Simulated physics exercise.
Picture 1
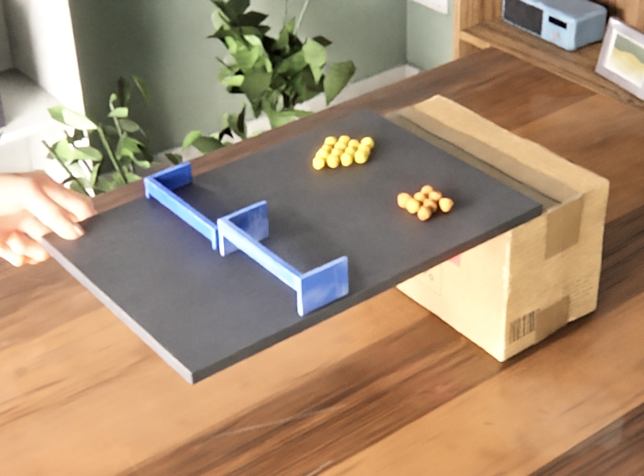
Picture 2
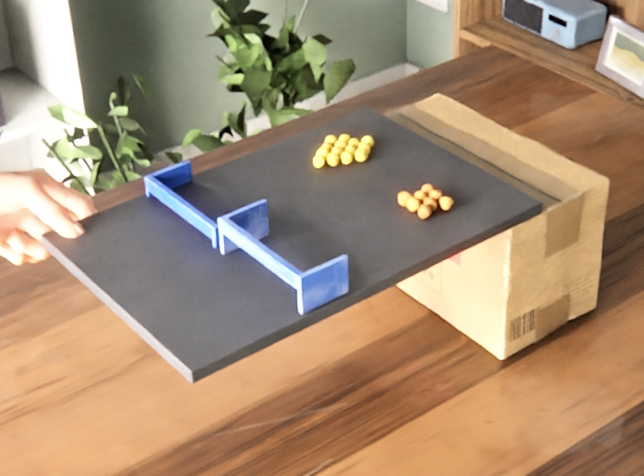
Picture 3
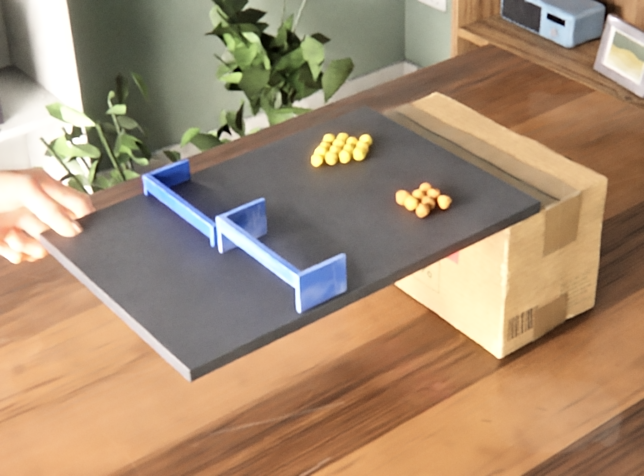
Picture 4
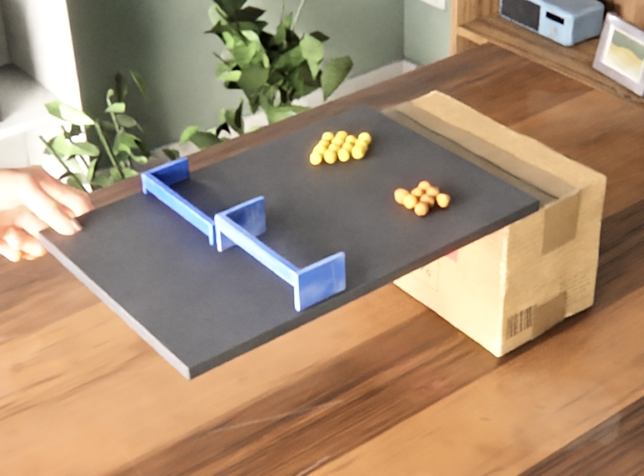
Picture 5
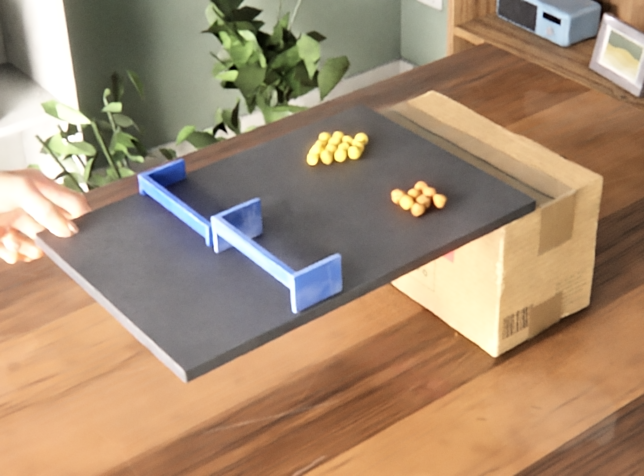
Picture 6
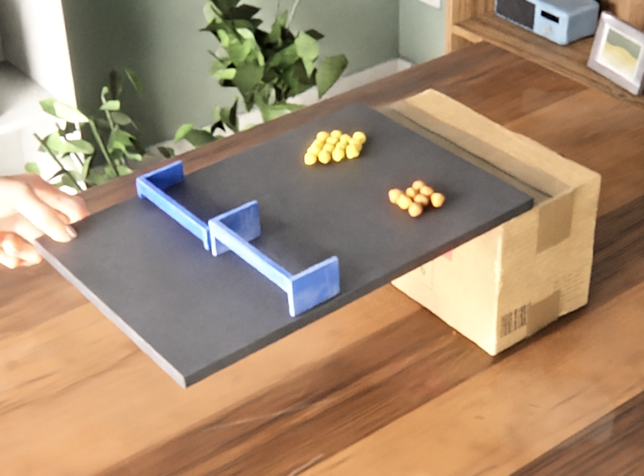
In this clip, a hand at the left holds a dark board level from a cardboard box, with two clusters of small yellowish and orange-brown balls and two raised blue strips on it, then lowers its end very slightly.
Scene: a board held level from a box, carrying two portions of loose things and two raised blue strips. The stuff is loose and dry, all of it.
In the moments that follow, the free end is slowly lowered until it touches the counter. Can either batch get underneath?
In order: The near batch will likely find a way out, the far batch will likely find no way out.
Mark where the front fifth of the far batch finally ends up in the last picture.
About (207, 293).
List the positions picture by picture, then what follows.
In the first picture, held end of the board at (195, 368), level; box at (468, 220), nearly half as high as the board is long; near batch at (421, 199), a few roasted chickpeas; far batch at (351, 152), a few puffed corn balls; near gate at (261, 254), its slot higher than a piece; far gate at (182, 209), its slot lower than a piece.
In the second picture, held end of the board at (196, 366), level; far batch at (351, 151).
In the third picture, held end of the board at (194, 365), level; near batch at (419, 196).
In the fourth picture, held end of the board at (193, 363), level; far batch at (348, 148).
In the fifth picture, held end of the board at (189, 366), level; near batch at (415, 195).
In the sixth picture, held end of the board at (188, 371), down by 2°; box at (460, 214); near batch at (412, 195), not moving; far batch at (342, 147), not moving; near gate at (252, 255); far gate at (173, 209).
Then, 0.43 s after the last picture, board sloping at 9°; near batch where it was; far batch where it was.
Then, 0.99 s after the last picture, board sloping at 18°; near batch on its way down; far batch on its way down.
Then, 1.58 s after the last picture, board sloping at 27°; near batch all past its gate; far batch has reached its gate.
At rest, board resting at 27°; near batch all past its gate; far batch gathered behind its gate.
